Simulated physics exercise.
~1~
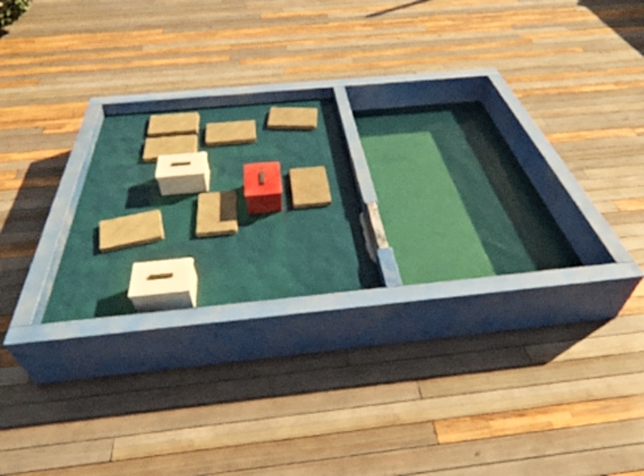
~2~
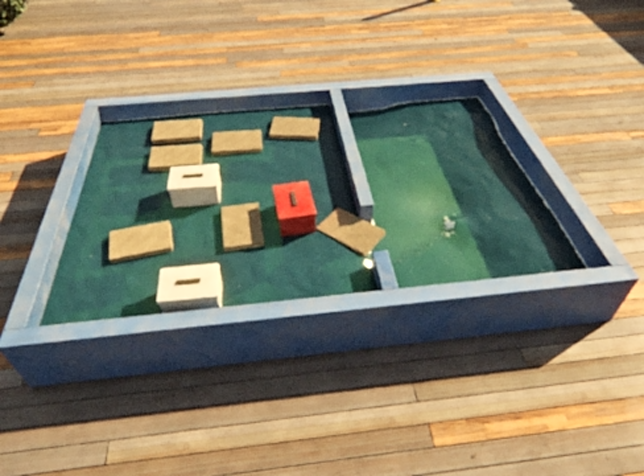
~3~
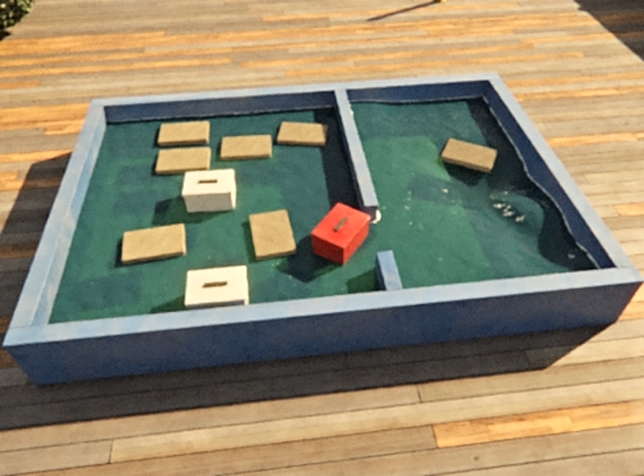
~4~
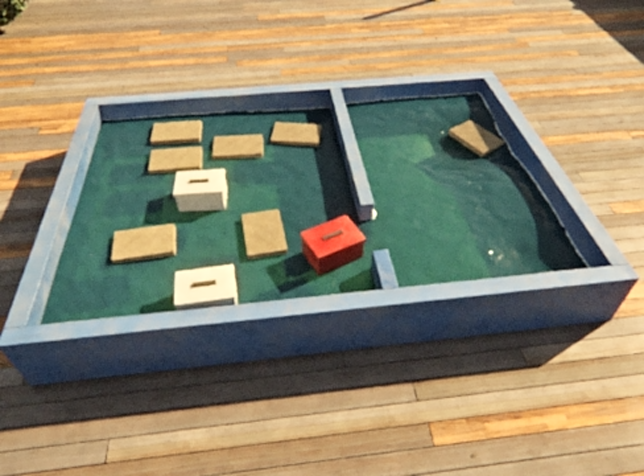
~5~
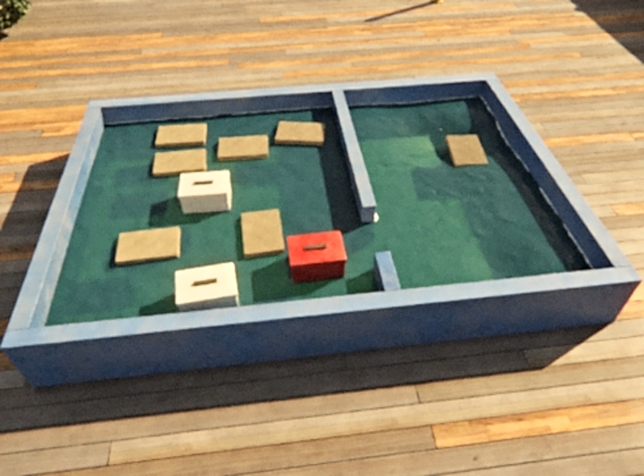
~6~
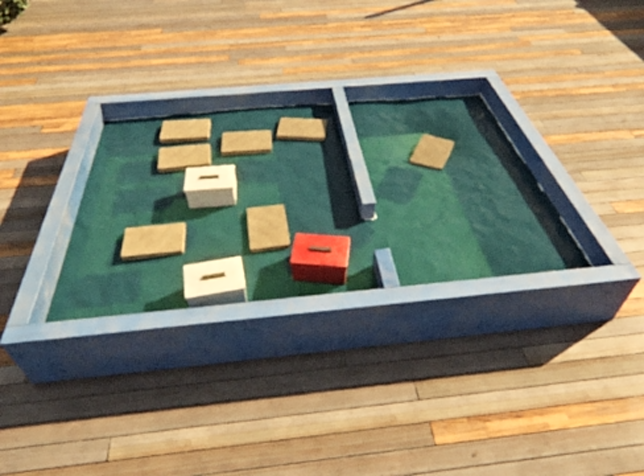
The clip opens on a blue-walled basin on a wooden deck, split by a divider, with flat tan floats, two white totes and a red tote in the left side's green water. A gap opens in the divider, and the nearest tan float swings into it while the other items shift slightly right. That float passes through into the rippling right side as the red tote turns and nears the opening. The red tote then drifts back left and toward the near wall. It ends afloat just left of the gap, with only the one tan float across.
